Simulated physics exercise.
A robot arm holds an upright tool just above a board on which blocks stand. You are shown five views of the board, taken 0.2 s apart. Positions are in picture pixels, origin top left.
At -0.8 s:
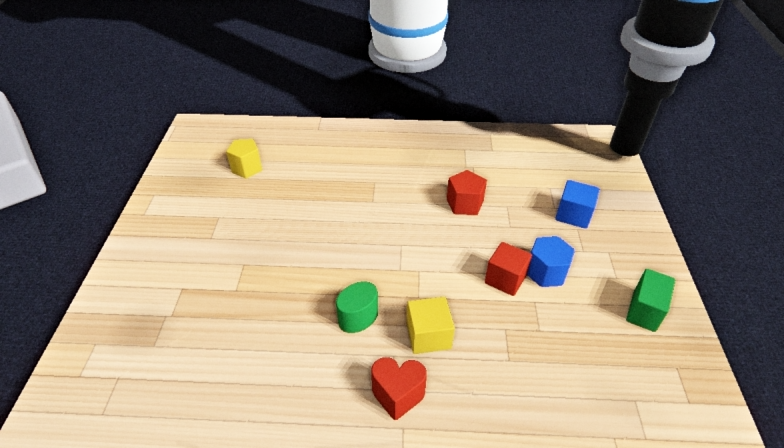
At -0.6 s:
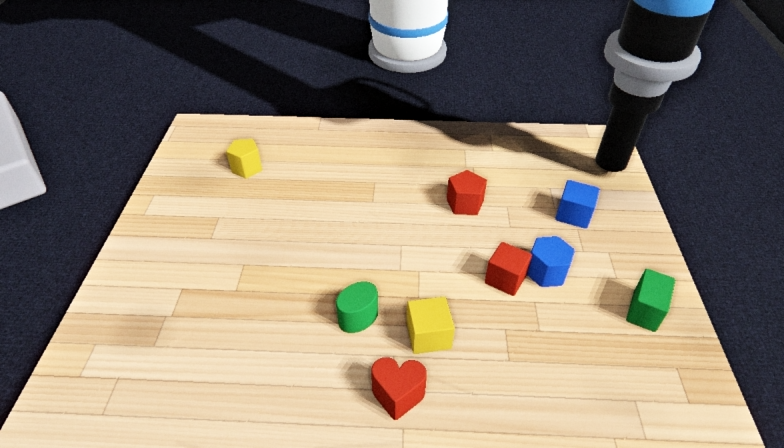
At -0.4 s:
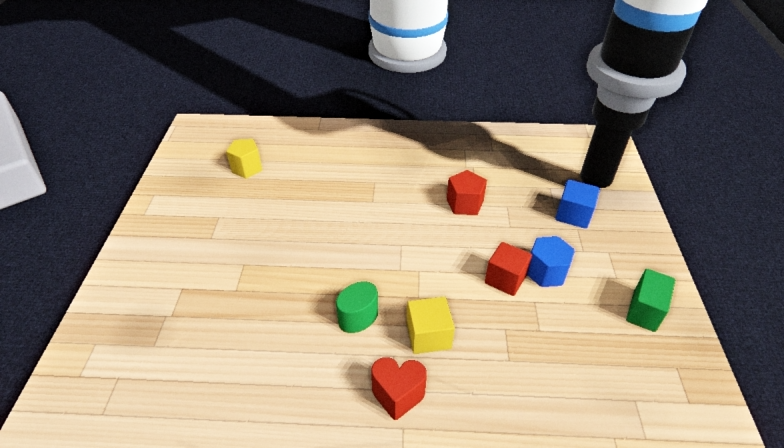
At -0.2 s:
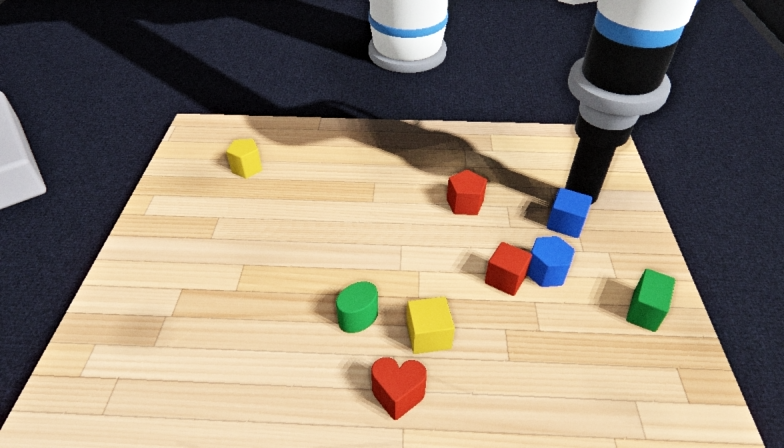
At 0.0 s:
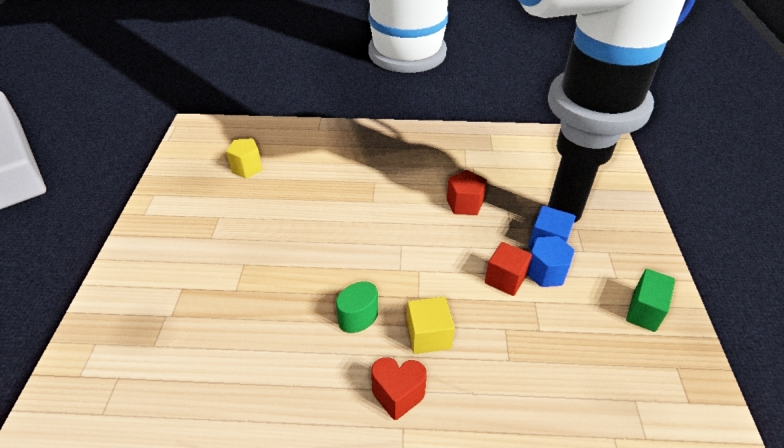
A robot arm's black tool moved down and left across the wooden board, reached the blue cube, and pushed it toward the blue hexagonal block, while the other colored blocks stayed still.
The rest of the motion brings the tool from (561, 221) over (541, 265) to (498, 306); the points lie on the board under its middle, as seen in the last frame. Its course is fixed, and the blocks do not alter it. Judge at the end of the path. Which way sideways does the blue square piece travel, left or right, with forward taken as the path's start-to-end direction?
My answer: Left.
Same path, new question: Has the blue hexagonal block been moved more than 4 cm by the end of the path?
Going by the path, yes.
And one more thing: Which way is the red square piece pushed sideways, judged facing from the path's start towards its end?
Goes right.
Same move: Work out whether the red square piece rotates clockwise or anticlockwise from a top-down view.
It turns round clockwise.
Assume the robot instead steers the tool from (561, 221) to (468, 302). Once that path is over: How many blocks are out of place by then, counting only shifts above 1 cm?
I count three at least.
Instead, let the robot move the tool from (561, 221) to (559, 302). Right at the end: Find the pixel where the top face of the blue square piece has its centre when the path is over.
Its top centre lands on (538, 300).
The first path, step by step. One third of the way, tool at (553, 242); red square piece at (504, 261), turned 25° clockwise; blue hexagonal block at (548, 285), turned 15° clockwise; blue square piece at (549, 255), turned 15° anticlockwise.
Two thirds of the way, tool at (532, 271); red square piece at (495, 264), turned 70° clockwise; blue hexagonal block at (541, 323); blue square piece at (534, 289), turned 25° anticlockwise.
At the end, tool at (500, 297); yellow square piece in place; red square piece at (467, 271), turned 95° clockwise; blue hexagonal block at (542, 354), turned 20° anticlockwise; blue square piece at (516, 319), turned 50° anticlockwise.
